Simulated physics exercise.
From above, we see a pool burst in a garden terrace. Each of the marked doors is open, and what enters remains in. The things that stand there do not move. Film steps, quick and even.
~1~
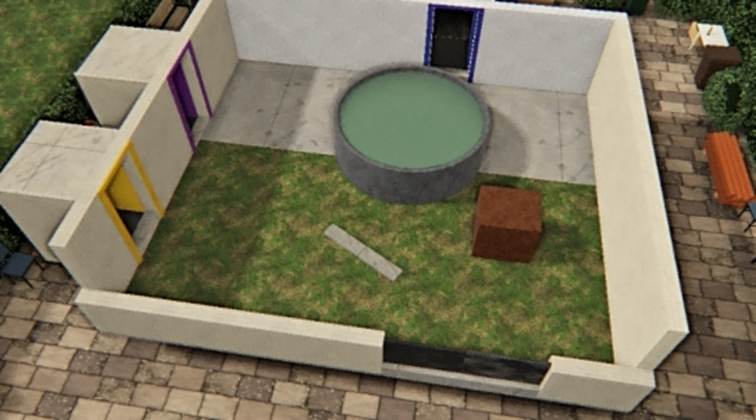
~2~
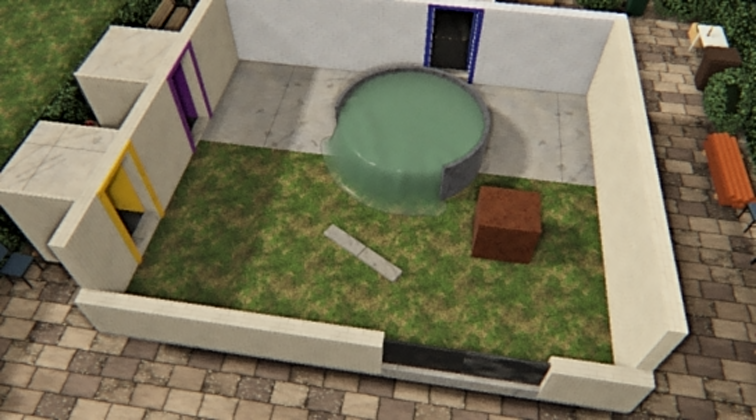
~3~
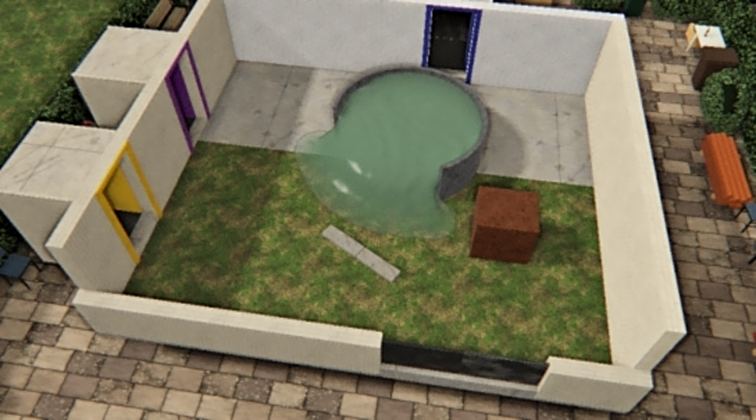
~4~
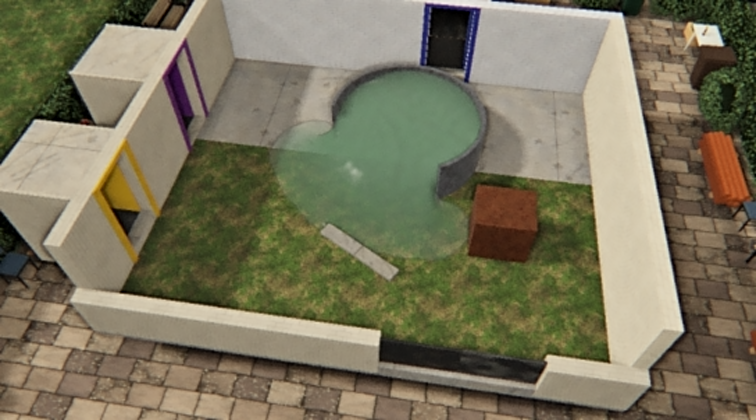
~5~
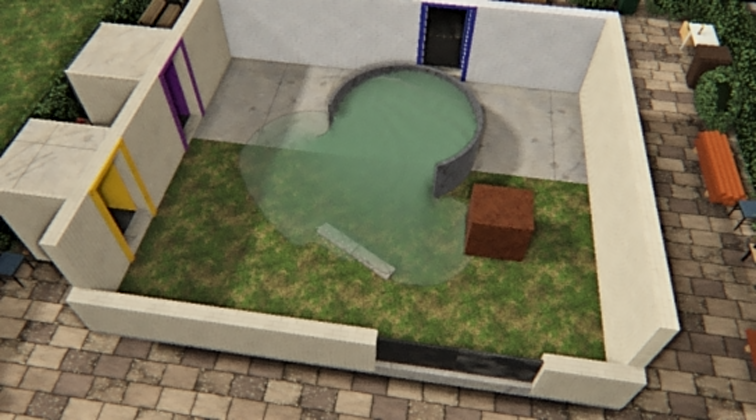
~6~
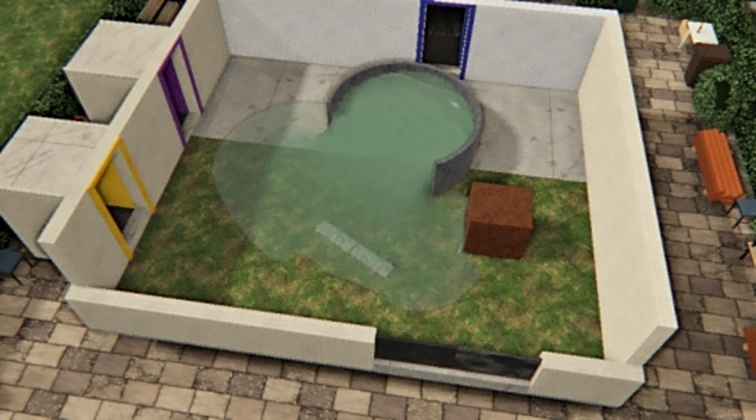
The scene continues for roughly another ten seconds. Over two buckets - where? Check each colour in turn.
Purple door over two; yellow door over two; blue door under or at two.
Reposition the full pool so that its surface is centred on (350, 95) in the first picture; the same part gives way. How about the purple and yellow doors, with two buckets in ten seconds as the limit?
As far as I can tell, the purple one tops the mark while the yellow one tops the mark.
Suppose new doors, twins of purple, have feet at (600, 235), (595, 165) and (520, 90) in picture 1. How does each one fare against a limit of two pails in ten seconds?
In sequence: Exceeds it, falls short, falls short.
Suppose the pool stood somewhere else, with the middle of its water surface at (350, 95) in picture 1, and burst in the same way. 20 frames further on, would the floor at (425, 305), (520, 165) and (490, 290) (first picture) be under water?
So, in the order given, I'd say soaked through, unaffected, soaked through.
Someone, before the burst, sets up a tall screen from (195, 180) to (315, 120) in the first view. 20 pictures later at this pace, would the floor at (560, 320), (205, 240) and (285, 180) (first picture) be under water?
Lab note - spot 1 inundated, spot 2 inundated, spot 3 inundated.
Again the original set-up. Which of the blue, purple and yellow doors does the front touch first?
Answer: The one in purple.
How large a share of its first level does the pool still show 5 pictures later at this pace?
Near 54 in a hundred.
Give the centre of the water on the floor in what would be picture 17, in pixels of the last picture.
Close to (334, 209), I reckon.
A moment on, water covers 50 % of the floor; the purple door under two buckets in, the yellow door not reached, the blue door not reached.
Next, water covers 55 % of the floor; the purple door over two buckets in, the yellow door wet at the sill, nothing in, the blue door not reached.
Then, water covers 65 % of the floor; the purple door over two buckets in, the yellow door over two buckets in, the blue door not reached.
Later, water covers 85 % of the floor; the purple door far over two buckets in, the yellow door far over two buckets in, the blue door not reached.
In the end, water covers 100 % of the floor; the purple door far over two buckets in, the yellow door far over two buckets in, the blue door wet at the sill, nothing in.
